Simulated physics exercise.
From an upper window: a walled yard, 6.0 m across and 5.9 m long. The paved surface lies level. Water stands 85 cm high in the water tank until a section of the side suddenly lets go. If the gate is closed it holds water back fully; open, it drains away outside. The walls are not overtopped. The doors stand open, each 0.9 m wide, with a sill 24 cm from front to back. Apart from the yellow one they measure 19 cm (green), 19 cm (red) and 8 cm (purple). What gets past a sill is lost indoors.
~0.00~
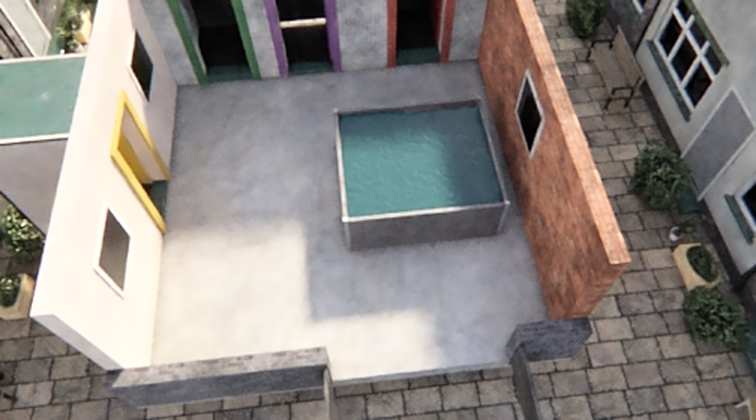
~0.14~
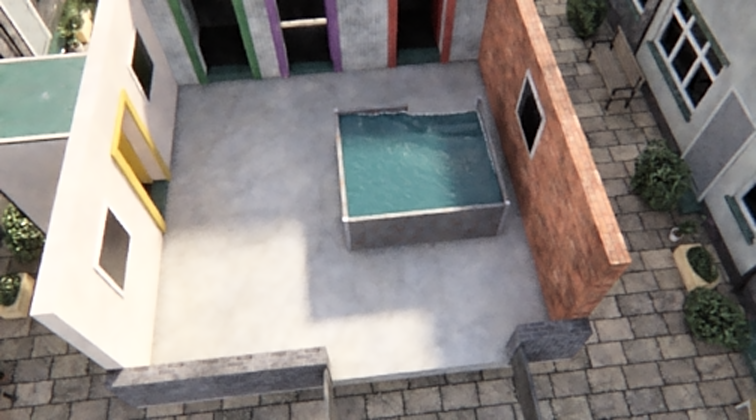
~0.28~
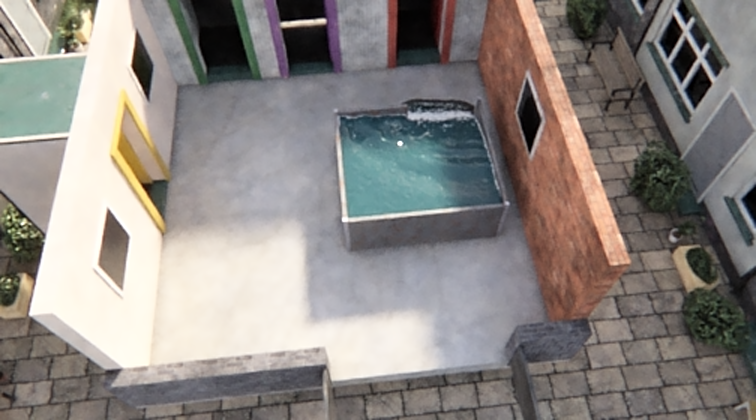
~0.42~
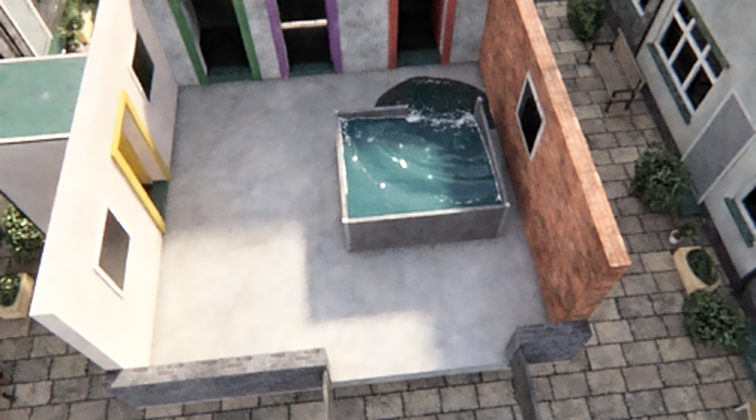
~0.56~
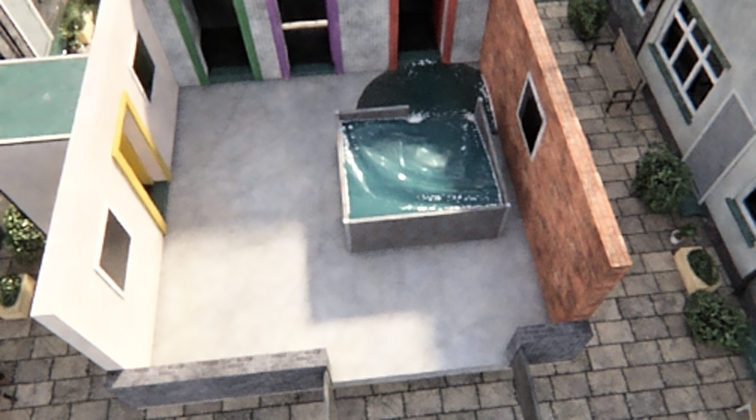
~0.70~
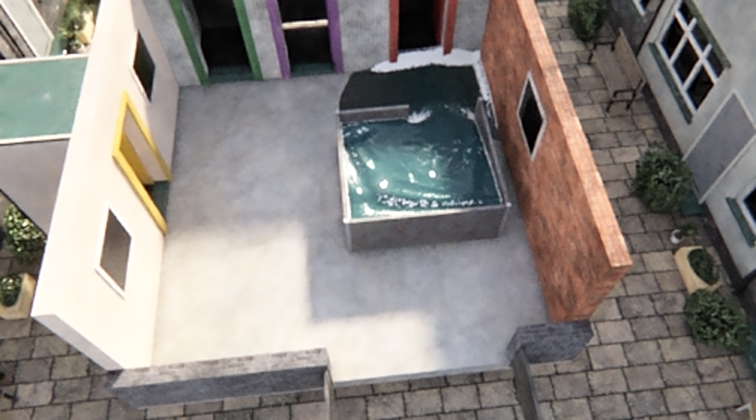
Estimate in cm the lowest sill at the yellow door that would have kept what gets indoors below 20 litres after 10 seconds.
Close to 10.5 cm is just enough.
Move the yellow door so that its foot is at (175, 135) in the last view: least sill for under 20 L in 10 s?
About 22 cm.
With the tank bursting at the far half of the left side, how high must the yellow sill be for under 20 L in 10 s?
Some 32 cm.
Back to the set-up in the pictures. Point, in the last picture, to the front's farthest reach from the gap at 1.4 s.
At about (271, 83).
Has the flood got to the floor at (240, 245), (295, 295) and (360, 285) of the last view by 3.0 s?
In turn: Still dry, dry, not reached.
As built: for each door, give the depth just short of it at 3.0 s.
Depths in cm: Green 7, red 38, yellow 0, purple 12.
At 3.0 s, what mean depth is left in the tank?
About 38 cm.
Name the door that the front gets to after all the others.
It is the yellow one.
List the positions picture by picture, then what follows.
The first frame shows still water, 85 cm deep, in the water tank at (416, 158); the yellow door at (145, 169) is dry.
In the second frame, water pours out on the far side and has run 0.3 m, to a hidden place; about 11 cm deep outside, 85 cm at the back.
In the third frame, water pours out on the far side and has run 0.9 m, to a hidden place; about 13 cm deep outside, 85 cm at the back.
In the fourth frame, the front is at (411, 82), 1.5 m from the gap on the far side; 2.6 m2 of floor is wet, 84 cm left at the back.
In the fifth frame, water pours out on the far side and has run 1.9 m, to (397, 68); about 9 cm deep outside, 78 cm at the back.
In the sixth frame, water pours out on the far side and has run 2.1 m, to (422, 50); about 10 cm deep outside, 71 cm at the back; 3.5 m in a straight line remain to the yellow door at (147, 170).
After 1.4 s water covers 15 % of the floor, deepest (68 cm) near (469, 66); it has not reached the yellow door.
After 3.0 s water covers 45 % of the floor, deepest (39 cm) near (460, 67); it has not reached the yellow door.
After 10.0 s water covers 95 % of the floor, deepest (19 cm) near (553, 341); 9 cm at the yellow door, 39 litres in over its 9 cm sill.
At the yellow door as built, the water arrived by 3.4 s and peaked near 15 cm at 3.8 s.
Run again over the same 10 s with other heights there, 45 litres in over 8.5 cm, 14 litres over 11.5 cm. The limit of 20 litres is kept from about 10.5 cm up.
